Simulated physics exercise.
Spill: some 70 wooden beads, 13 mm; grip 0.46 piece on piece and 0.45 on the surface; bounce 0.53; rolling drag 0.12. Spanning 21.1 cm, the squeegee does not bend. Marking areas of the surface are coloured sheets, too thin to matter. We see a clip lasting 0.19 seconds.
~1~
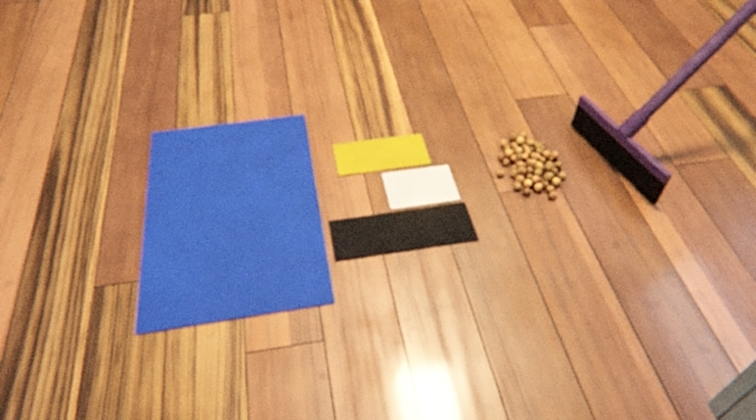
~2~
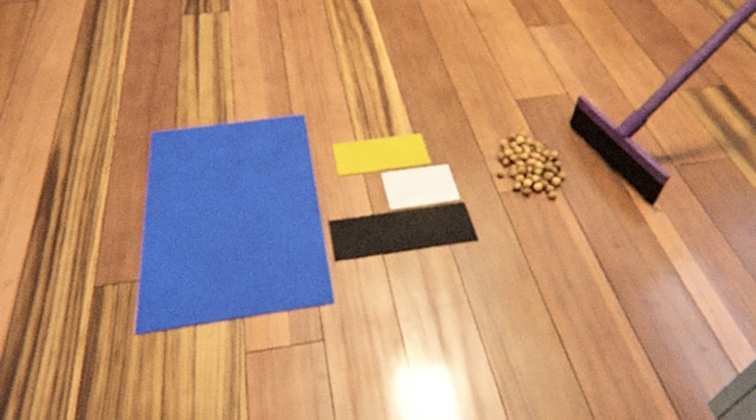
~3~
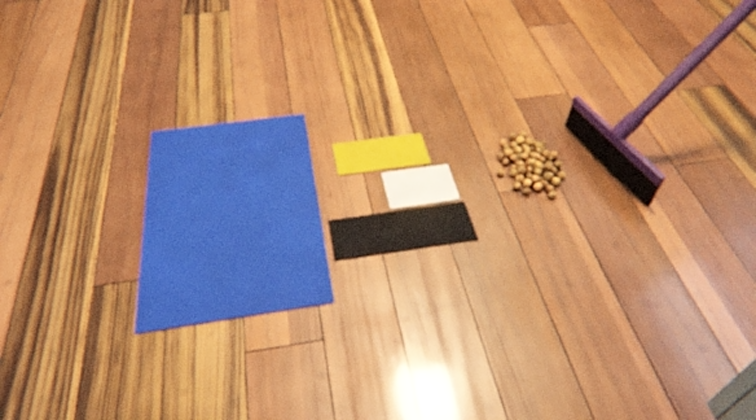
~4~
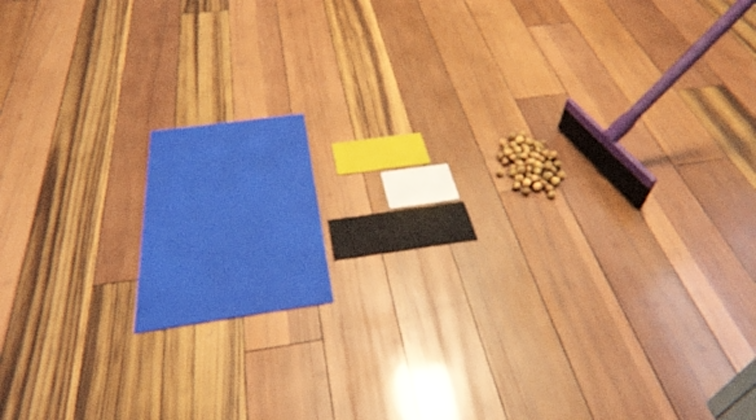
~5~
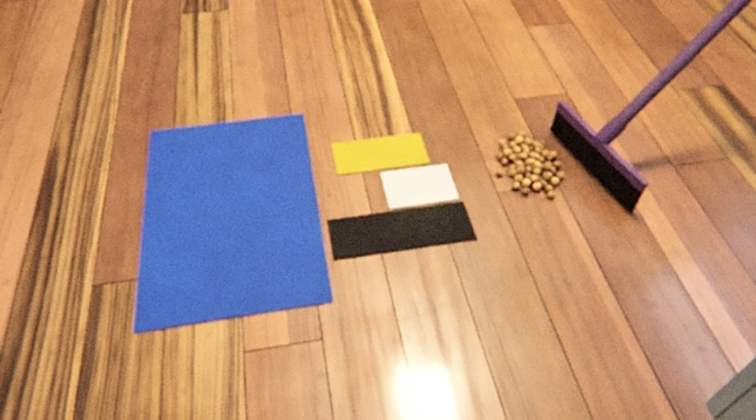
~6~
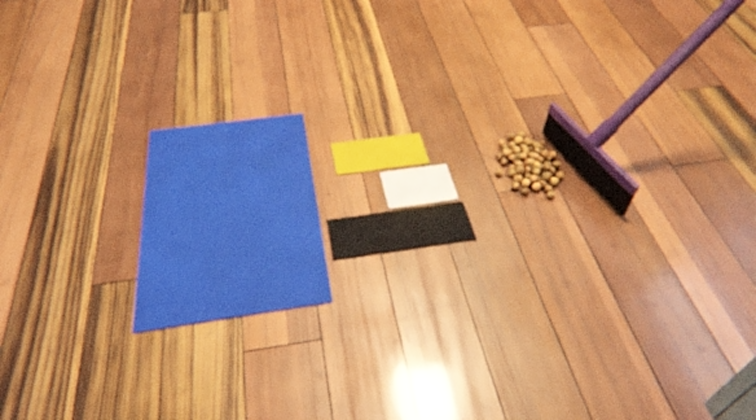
On a glossy wooden floor, a small heap of round wooden beads lies between four flat mats, blue, yellow, white and black, and a purple squeegee on the right. The squeegee starts still, then slides slowly a short way left, closing most of the gap to the beads, which remain unmoved.
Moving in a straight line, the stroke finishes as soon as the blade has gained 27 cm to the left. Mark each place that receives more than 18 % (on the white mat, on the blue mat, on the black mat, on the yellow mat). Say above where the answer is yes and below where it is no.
White mat: Above; blue mat: Below; black mat: Above; yellow mat: Below.
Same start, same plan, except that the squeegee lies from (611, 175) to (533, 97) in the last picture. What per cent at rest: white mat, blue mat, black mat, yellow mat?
White mat 40, blue mat 0, black mat 10, yellow mat 20.
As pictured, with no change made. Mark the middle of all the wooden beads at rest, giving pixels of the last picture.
Near (432, 197).
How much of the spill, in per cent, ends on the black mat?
Close to 30 in a hundred, I reckon.
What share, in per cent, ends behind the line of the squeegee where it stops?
Share: Approx. 10 %.
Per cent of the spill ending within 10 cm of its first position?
My estimate is some 10 percent.
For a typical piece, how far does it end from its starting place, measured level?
About 20 cm.
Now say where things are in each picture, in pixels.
Squeegee from (666, 180) to (582, 101); moved 0.0 cm; pieces shifted so far, 0; middle of the spill at (537, 158); black mat at (403, 231); white mat at (420, 187); yellow mat at (381, 155); blue mat at (233, 208), in the first picture.
Squeegee from (664, 180) to (580, 102); moved 0.3 cm; pieces shifted so far, 0; middle of the spill at (537, 157), in the second picture.
Squeegee from (659, 182) to (576, 103); moved 1.2 cm; pieces shifted so far, 0; middle of the spill at (537, 157), in the third picture.
Squeegee from (651, 184) to (568, 105); moved 2.6 cm; pieces shifted so far, 0; middle of the spill at (536, 157), in the fourth picture.
Squeegee from (642, 187) to (560, 107); moved 4.2 cm; pieces shifted so far, 0; middle of the spill at (536, 157), in the fifth picture.
Squeegee from (634, 191) to (552, 110); moved 5.7 cm; pieces shifted so far, 0; middle of the spill at (535, 157); black mat at (401, 230); white mat at (418, 186); yellow mat at (379, 154); blue mat at (231, 207), in the sixth picture.
Then, 0.28 s after the last picture, squeegee 17 cm from its start, spill 16 cm wide; off the mats 100 %.
Then, 0.55 s after the last picture, squeegee 27 cm from its start, spill 21 cm wide; black mat 30 %, white mat 40 %, yellow mat 5 %, off the mats 25 %.
Then, 0.79 s after the last picture, squeegee 27 cm from its start, spill 22 cm wide; black mat 30 %, white mat 35 %, yellow mat 5 %, off the mats 30 %.
In the end, black mat 30 %, white mat 35 %, yellow mat 5 %, blue mat 0 %, off the mats 30 %.
